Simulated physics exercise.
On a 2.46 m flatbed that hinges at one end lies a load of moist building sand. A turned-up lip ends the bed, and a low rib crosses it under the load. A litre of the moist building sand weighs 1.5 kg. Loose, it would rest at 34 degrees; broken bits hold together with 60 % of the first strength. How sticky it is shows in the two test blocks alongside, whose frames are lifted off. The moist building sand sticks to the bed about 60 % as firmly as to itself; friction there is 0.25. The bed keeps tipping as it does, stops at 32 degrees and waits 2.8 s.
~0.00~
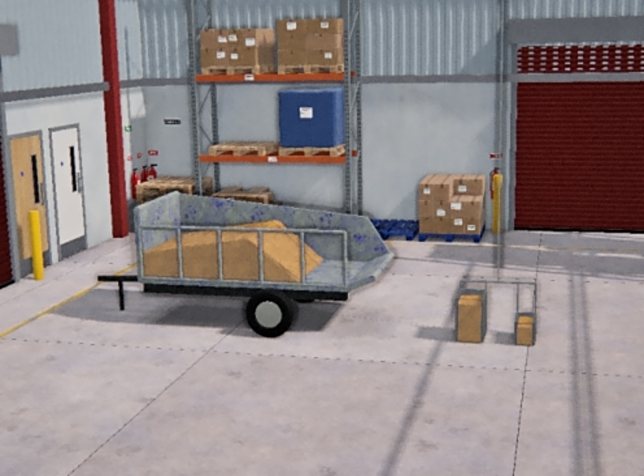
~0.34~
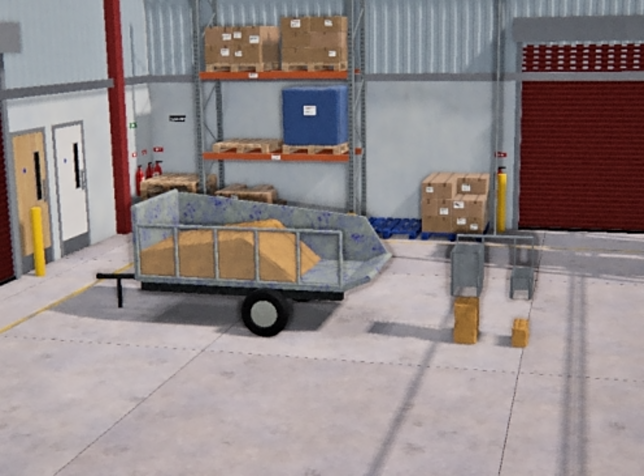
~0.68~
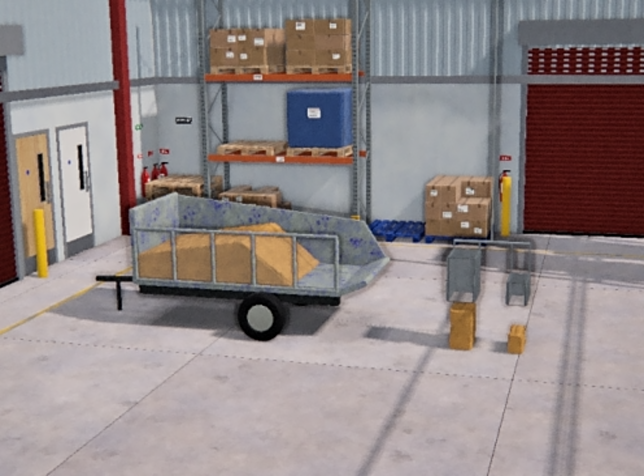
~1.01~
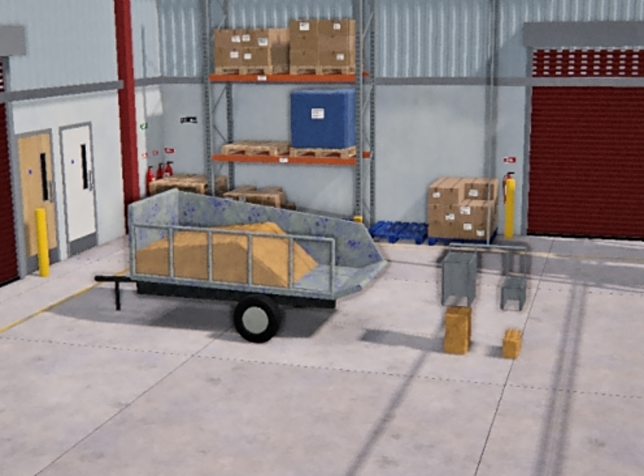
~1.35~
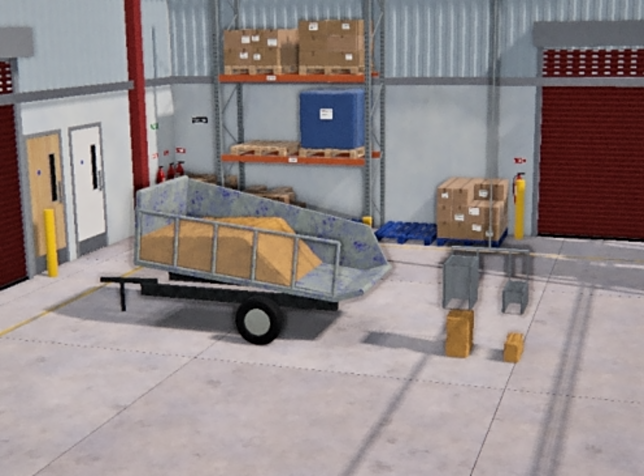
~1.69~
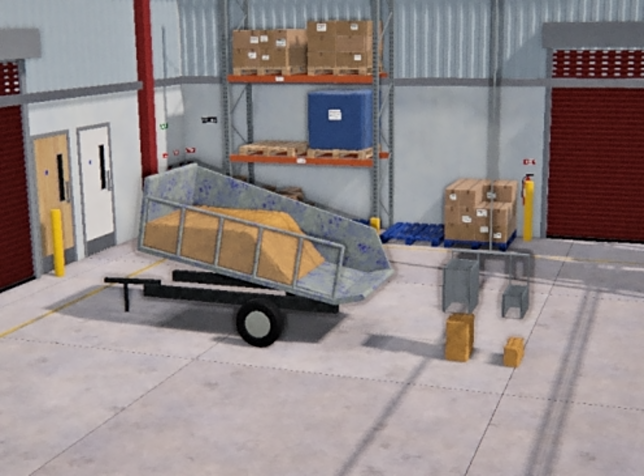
A warehouse bay with pale walls and red shutters is seen from a raised viewpoint. A grey trailer bed of golden-brown sand stands left of centre before orange shelving with brown boxes and a blue container, while two tan blocks stand to the right. Grey casings lift off the blocks, then the bed's left end rises and tilts the sand rightward as the camera drifts slightly.
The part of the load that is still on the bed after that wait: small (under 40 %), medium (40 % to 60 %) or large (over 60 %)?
The part of the load that is still on the bed after that wait is large, over 60 %.
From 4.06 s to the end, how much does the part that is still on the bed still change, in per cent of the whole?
About 20 %.
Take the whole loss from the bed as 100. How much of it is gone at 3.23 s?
About 0 %.
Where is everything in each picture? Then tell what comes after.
Top of the high end at (139, 210), tilt 0 degrees; leading edge of the moist building sand at (296, 281); blocks stand 44 cm, 21 cm (left to right), in the first picture.
Top of the high end at (137, 208), tilt 0 degrees; leading edge of the moist building sand at (291, 281); blocks stand 44 cm, 21 cm (left to right), in the second picture.
Top of the high end at (135, 212), tilt 0 degrees; leading edge of the moist building sand at (288, 285); blocks stand 44 cm, 21 cm (left to right), in the third picture.
Top of the high end at (133, 208), tilt 1 degrees; leading edge of the moist building sand at (284, 286); blocks stand 44 cm, 21 cm (left to right), in the fourth picture.
Top of the high end at (142, 194), tilt 6 degrees; leading edge of the moist building sand at (286, 284); blocks stand 44 cm, 21 cm (left to right), in the fifth picture.
Top of the high end at (150, 181), tilt 10 degrees; leading edge of the moist building sand at (287, 282); blocks stand 44 cm, 21 cm (left to right), in the sixth picture.
After 2.39 s, the tilt is 20 degrees and 100 % is on the bed.
After 3.23 s, the tilt is 31 degrees and 100 % is on the bed.
After 4.06 s, the tilt is 32 degrees and 100 % is on the bed.
After 4.90 s, the tilt is 32 degrees and 84 % is on the bed.
After 6.32 s, at the end, the tilt is 32 degrees and 80 % is on the bed.
